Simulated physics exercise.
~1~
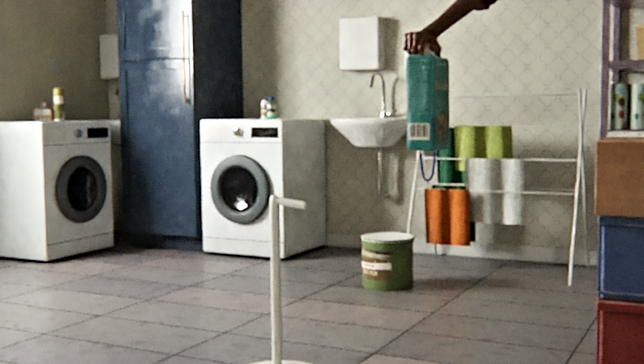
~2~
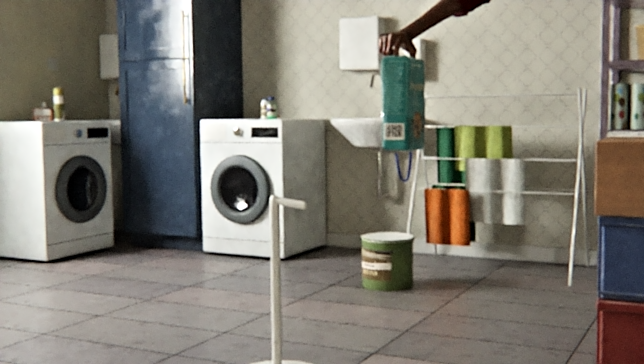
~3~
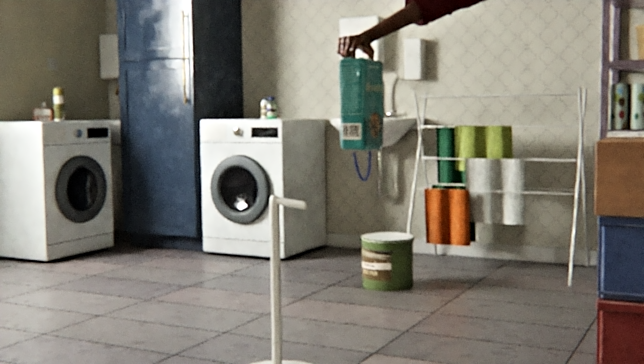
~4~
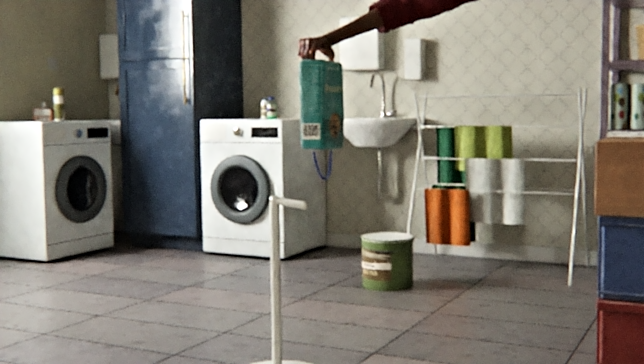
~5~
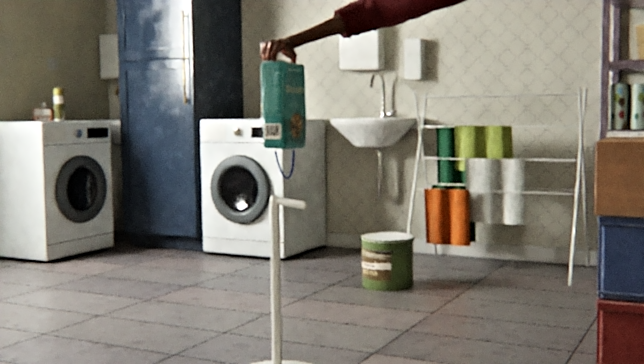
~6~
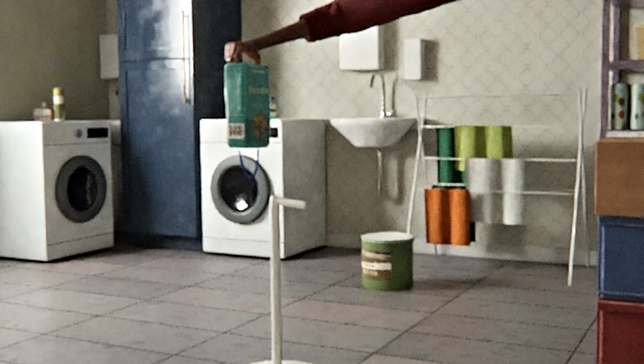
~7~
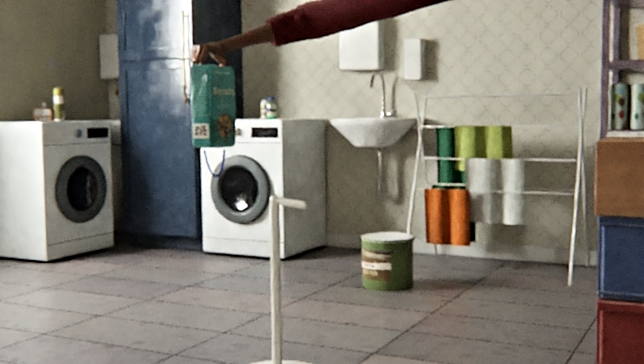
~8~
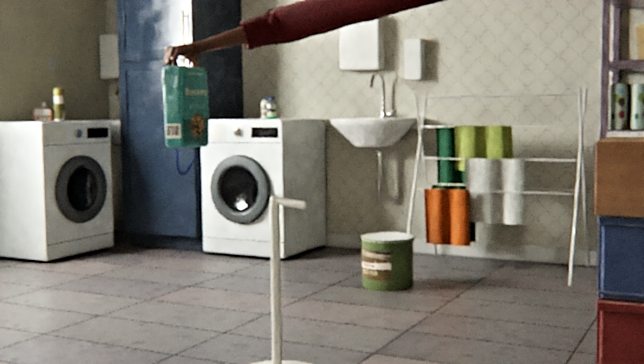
In a laundry room, a hand carries a turquoise sack with a dangling loop leftward past a white stand, passing clear.
